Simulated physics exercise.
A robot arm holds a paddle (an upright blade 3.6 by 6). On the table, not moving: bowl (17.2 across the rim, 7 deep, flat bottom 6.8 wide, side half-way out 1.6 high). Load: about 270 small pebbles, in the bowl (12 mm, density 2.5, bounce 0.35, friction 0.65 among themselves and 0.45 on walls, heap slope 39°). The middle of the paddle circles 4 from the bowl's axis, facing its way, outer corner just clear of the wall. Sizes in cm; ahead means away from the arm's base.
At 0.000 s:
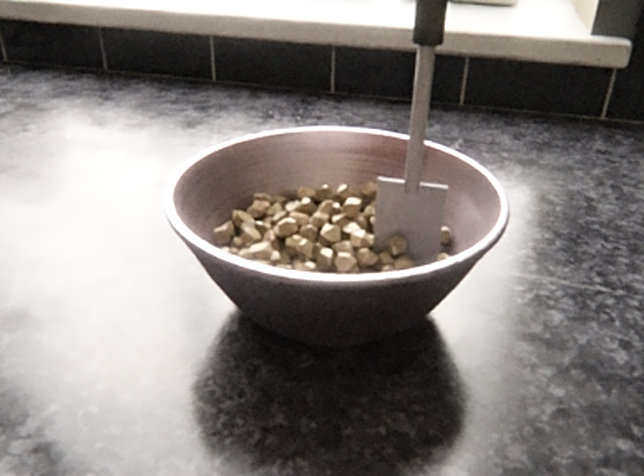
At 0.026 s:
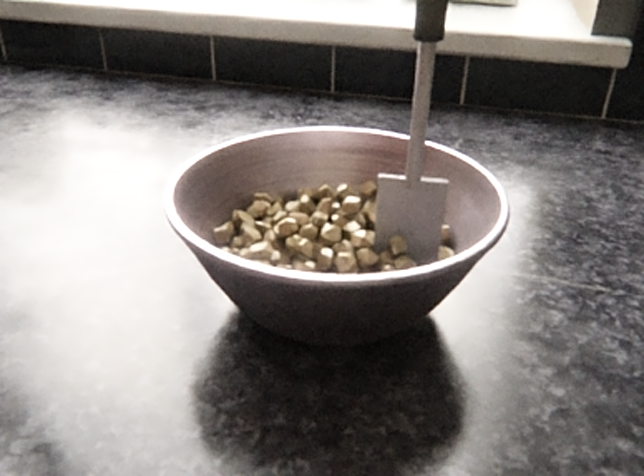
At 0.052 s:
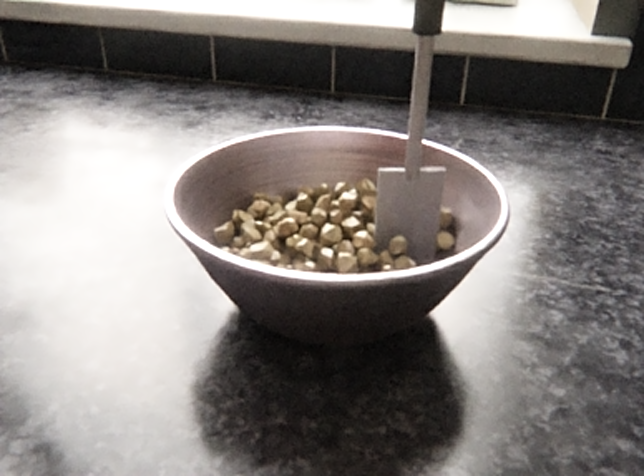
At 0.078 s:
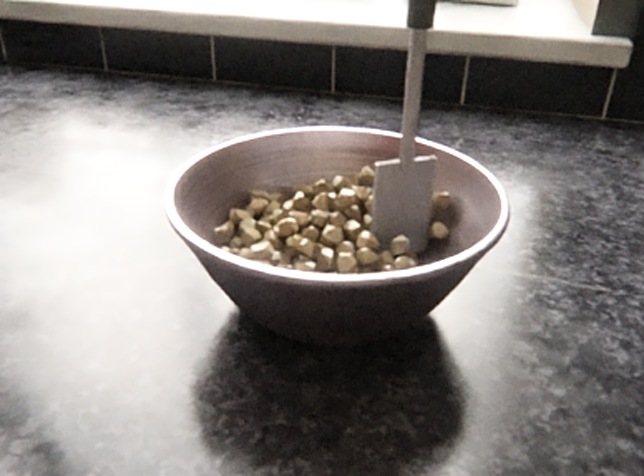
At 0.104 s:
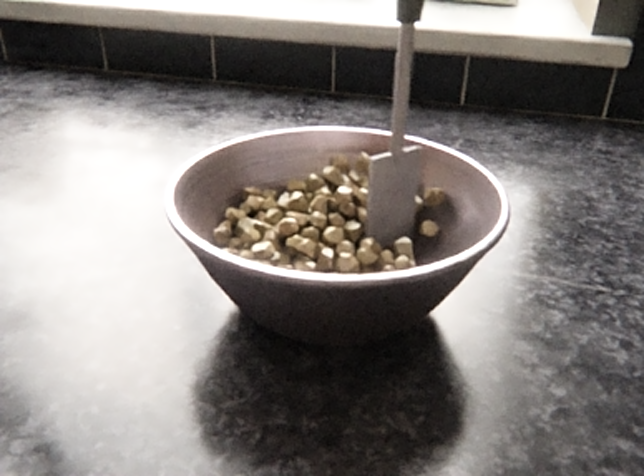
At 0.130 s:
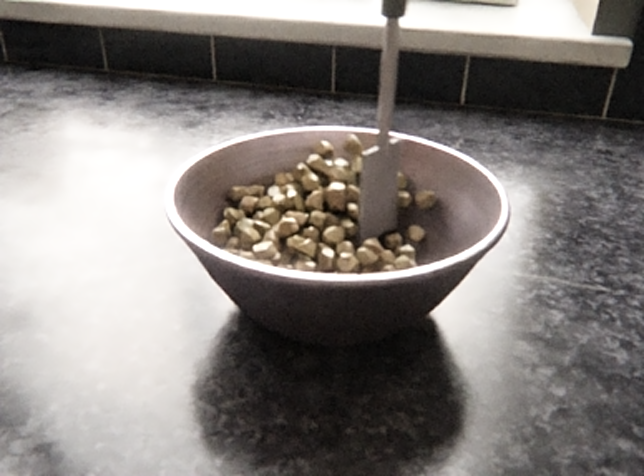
We see a grey paddle standing among small golden-brown pebbles in a brown bowl on a dark speckled counter; it sweeps a short arc away and leftward, turning edge-on as it pushes the pebbles into a higher heap.
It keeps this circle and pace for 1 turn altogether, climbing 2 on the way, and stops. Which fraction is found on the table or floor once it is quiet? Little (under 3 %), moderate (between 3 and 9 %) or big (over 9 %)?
Share on the table or floor: Moderate (between 3 and 9 %).
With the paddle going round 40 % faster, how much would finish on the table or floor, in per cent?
In that case some 15 per cent.
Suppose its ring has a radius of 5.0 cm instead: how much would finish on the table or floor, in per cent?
In that case some 5 per cent.
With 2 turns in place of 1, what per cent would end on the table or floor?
Then about 15 per cent.
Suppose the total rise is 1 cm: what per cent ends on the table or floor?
About 15 per cent.
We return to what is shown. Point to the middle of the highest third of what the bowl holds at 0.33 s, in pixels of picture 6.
Around (238, 219).
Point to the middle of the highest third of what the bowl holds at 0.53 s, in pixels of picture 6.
Near (382, 259).
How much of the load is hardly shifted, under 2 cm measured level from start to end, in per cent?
Roughly 35 per cent.
After 0.33 s, 177° round, highest piece 9 above the table; 269 in the bowl, 2 in flight or on the tool.
After 0.53 s, 291° round, highest piece 8 above the table; 259 in the bowl, 7 on the table or floor, 5 in flight or on the tool.
After 0.82 s, 0° round, highest piece 8 above the table; 256 in the bowl, 15 on the table or floor.
After 1.52 s, 0° round, highest piece 8 above the table; 256 in the bowl, 15 on the table or floor.
In the end, 256 in the bowl, 15 on the table or floor. That is 6 % on the table or floor.
